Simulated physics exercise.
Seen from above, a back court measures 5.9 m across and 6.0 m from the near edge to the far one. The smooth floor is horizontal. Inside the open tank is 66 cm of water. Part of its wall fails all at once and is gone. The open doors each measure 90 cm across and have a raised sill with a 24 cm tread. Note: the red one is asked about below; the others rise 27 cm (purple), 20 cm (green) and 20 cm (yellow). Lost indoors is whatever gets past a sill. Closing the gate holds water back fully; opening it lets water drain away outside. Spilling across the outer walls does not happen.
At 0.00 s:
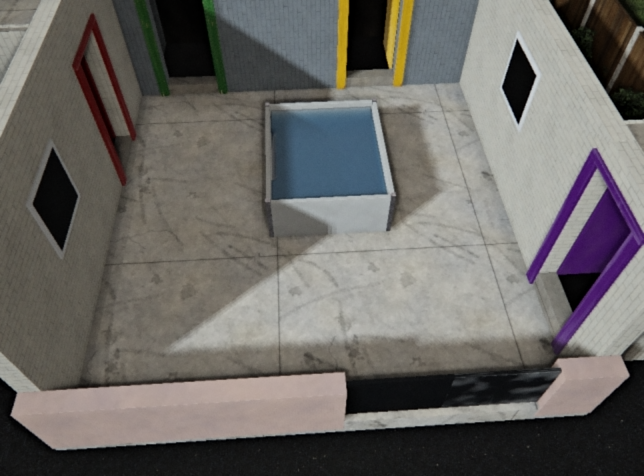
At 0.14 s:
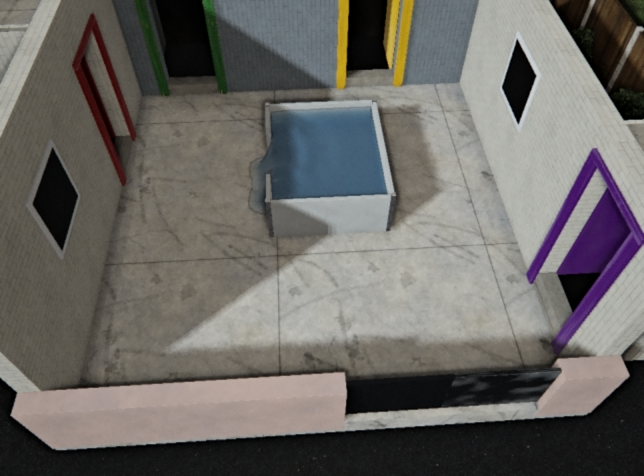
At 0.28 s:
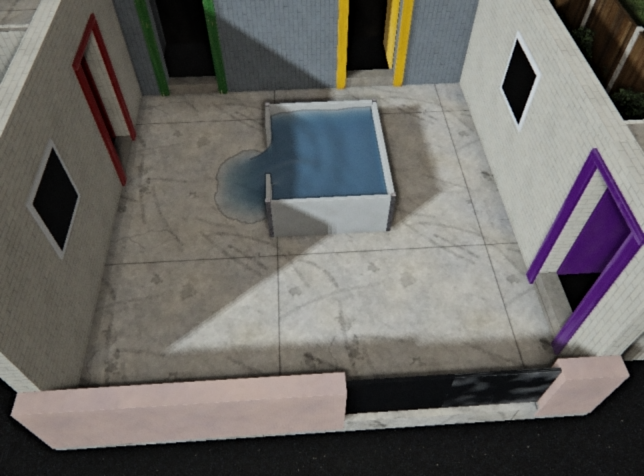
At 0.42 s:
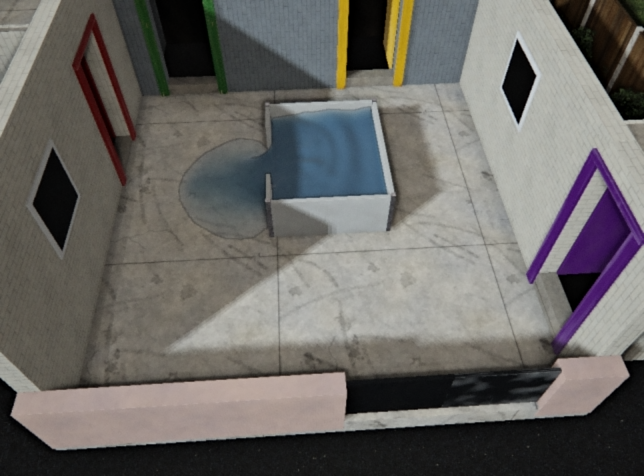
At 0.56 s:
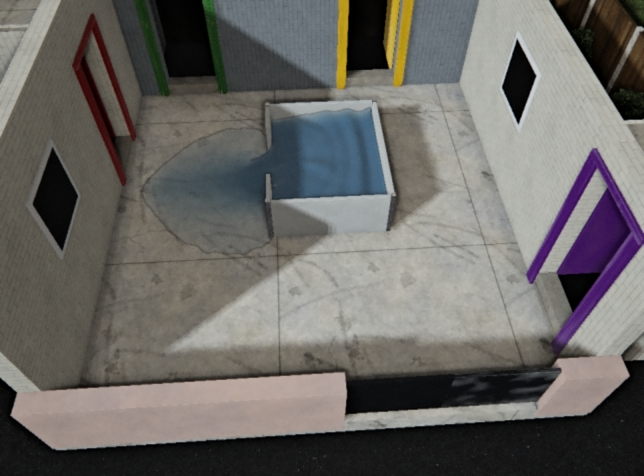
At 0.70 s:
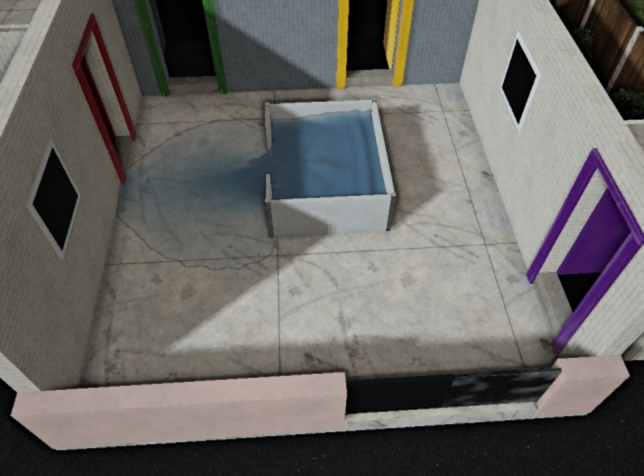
The clip opens on a walled court seen from above, with still blue water in an open tank near the center. Water breaks out through the tank's left side and spills onto the pale floor, then fans out leftward in a widening, thinning sheet, spreading close to the red door.
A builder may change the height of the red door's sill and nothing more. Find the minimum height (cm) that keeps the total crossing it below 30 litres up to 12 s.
The minimum is roughly 22 cm.
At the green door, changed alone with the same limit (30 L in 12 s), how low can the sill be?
Green would need about 10.0 cm on its own.
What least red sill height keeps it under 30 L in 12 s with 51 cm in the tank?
Required height: Approx. 16 cm.
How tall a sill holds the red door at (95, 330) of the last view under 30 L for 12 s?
Around 6.5 cm would do it.
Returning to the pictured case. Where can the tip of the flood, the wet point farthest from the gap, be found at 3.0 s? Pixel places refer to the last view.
(73, 419).
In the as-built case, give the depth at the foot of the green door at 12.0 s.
It stands about 5.0 centimetres deep.
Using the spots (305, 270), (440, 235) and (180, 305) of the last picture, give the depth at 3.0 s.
Some 0, 0 and 4 cm.
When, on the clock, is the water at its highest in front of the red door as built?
Crest at t of about 1.6 s.
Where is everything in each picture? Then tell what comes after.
The open tank at (325, 151) is whole and still, 66 cm deep; the red door at (110, 110) is dry, in the first picture.
Water pours out at (272, 175) and has run 0.3 m, to (257, 207); about 6 cm deep outside, 66 cm at the back, in the second picture.
The gap is at (272, 176), the front 0.8 m out at (221, 203); the back of the open tank holds 66 cm, in the third picture.
Water pours out at (272, 176) and has run 1.4 m, to (184, 191); about 7 cm deep outside, 63 cm at the back, in the fourth picture.
The front is at (149, 195), 1.9 m from the gap at (272, 176); 3.3 m2 of floor is wet, 56 cm left at the back, in the fifth picture.
The front is at (119, 208), 2.4 m from the gap at (272, 175); 4.8 m2 of floor is wet, 56 cm left at the back; 0.3 m in a straight line remain to the red door at (110, 110), in the sixth picture.
After 1.4 s water covers 25 % of the floor, deepest (33 cm) near (121, 199); 27 cm at the red door, 34 litres in over its 12 cm sill.
After 3.0 s water covers 40 % of the floor, deepest (27 cm) near (143, 97); 19 cm at the red door, 137 litres in over its 12 cm sill.
After 12.0 s water covers 100 % of the floor, deepest (10 cm) near (516, 390); 5 cm at the red door, 166 litres in over its 12 cm sill.
At the red door as built, the water arrived by 0.8 s and peaked near 28 cm at 1.6 s.
With a sill of 18.5 cm, 62 litres would have come in within the 12 s; with 24.5 cm, 17 litres. So under 30 litres takes about 22 cm.
